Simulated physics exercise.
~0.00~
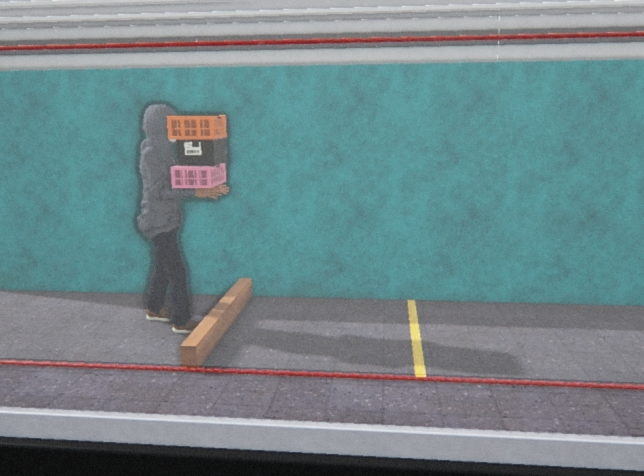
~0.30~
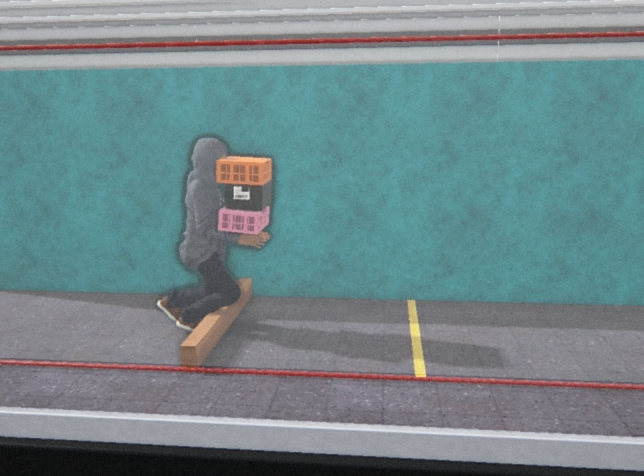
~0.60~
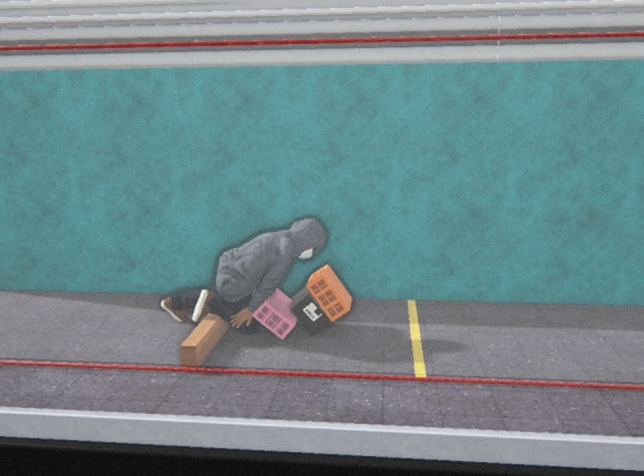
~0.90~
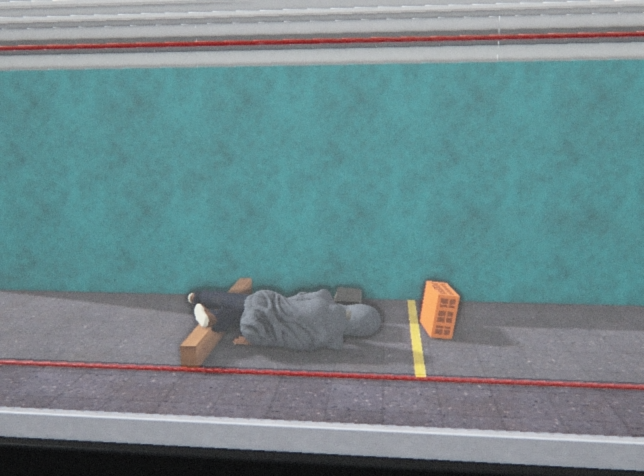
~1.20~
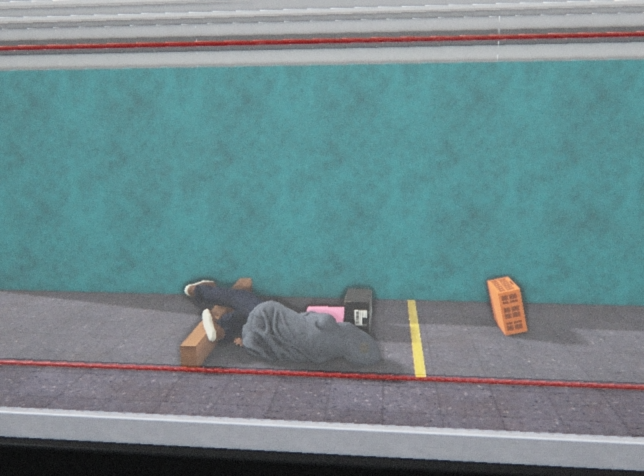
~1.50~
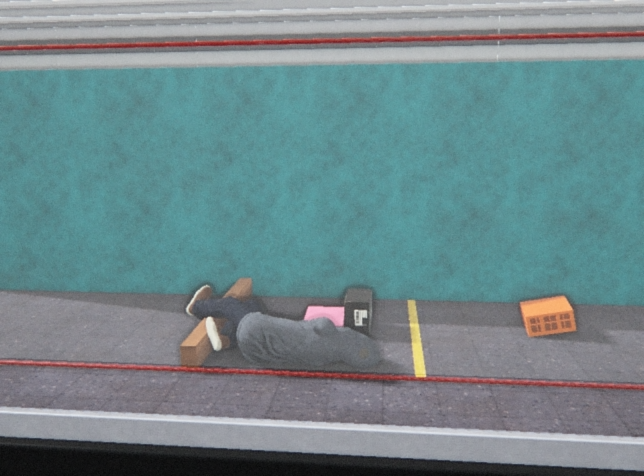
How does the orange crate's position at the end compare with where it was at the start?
At the start the orange crate is at the top of the stack in the person's arms, left of the yellow line. At the end it lies on the ground well to the right, beyond the line.
